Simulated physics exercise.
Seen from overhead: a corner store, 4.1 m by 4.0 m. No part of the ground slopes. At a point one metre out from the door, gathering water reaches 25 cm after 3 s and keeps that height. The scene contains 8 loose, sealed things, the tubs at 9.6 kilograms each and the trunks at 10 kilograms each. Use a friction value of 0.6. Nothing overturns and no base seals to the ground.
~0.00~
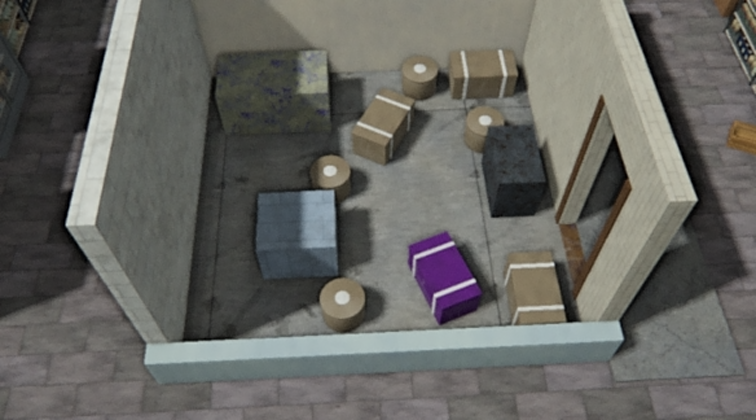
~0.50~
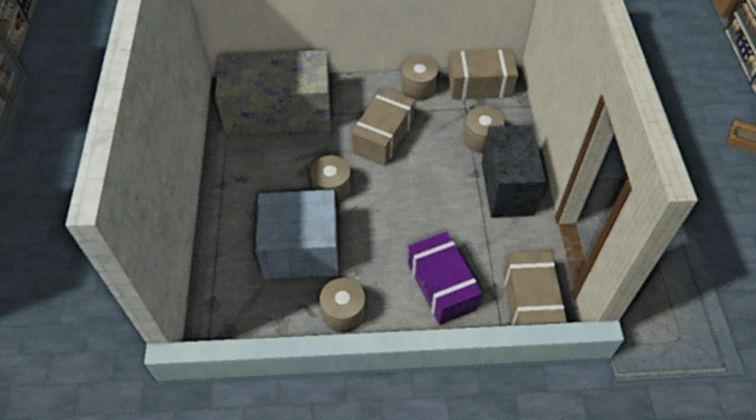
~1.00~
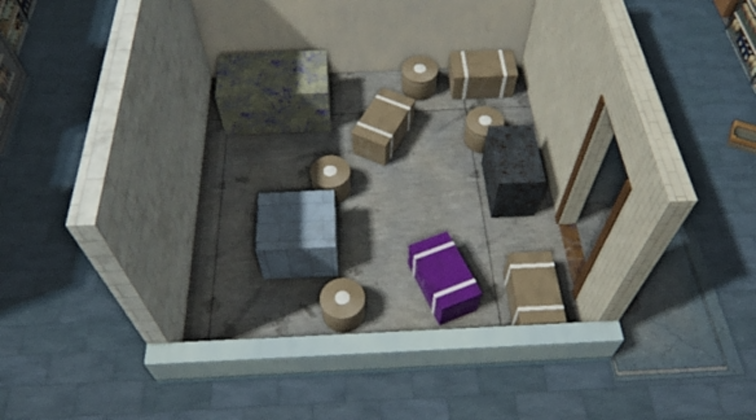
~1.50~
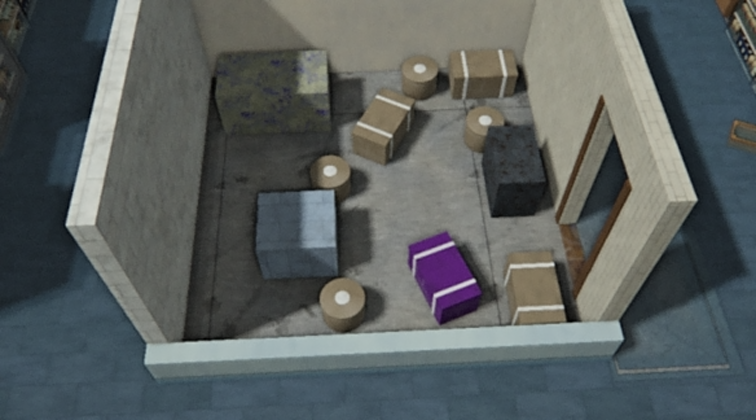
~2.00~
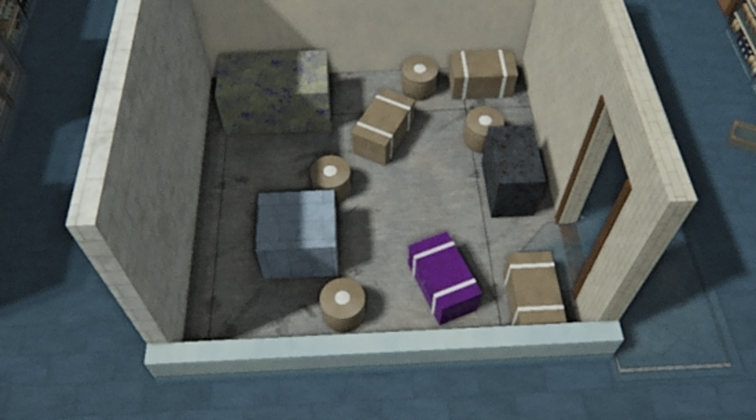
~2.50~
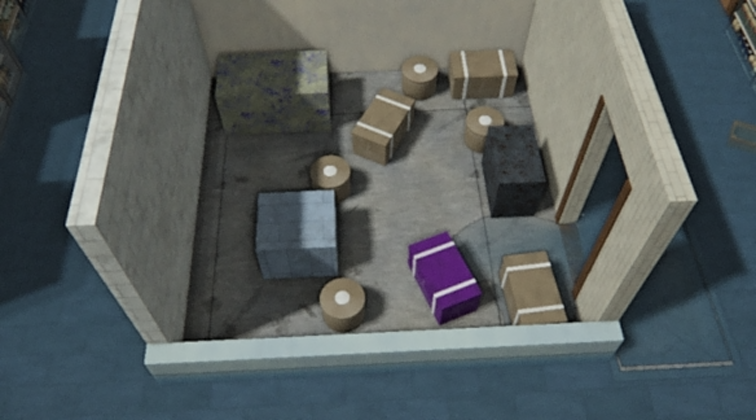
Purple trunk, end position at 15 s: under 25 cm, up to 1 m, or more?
I'd say it gets moved far off.
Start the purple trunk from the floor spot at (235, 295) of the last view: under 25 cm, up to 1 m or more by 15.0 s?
Looks like it is swept a long way.
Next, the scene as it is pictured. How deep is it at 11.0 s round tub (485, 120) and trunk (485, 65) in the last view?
About 6 and 9 cm.
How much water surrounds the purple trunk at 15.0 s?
I'd say around 18 cm.
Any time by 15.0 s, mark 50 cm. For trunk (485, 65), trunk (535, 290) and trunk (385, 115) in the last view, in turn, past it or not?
The first is lower, the second higher and the third higher.
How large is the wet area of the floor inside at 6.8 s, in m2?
About 13 m2.
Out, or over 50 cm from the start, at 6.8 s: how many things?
The number by then is 4.
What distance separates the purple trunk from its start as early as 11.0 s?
Displacement near 200 cm.
After 3.5 s the purple trunk is near (420, 281), 0.3 m from its start, aground; 1 afloat.
After 6.8 s the purple trunk is near (242, 293), 2.0 m from its start, afloat; 3 afloat.
After 11.0 s the purple trunk is near (223, 280), 2.2 m from its start, afloat; 7 afloat.
After 15.0 s the purple trunk is near (217, 272), 2.3 m from its start, afloat; 8 afloat.
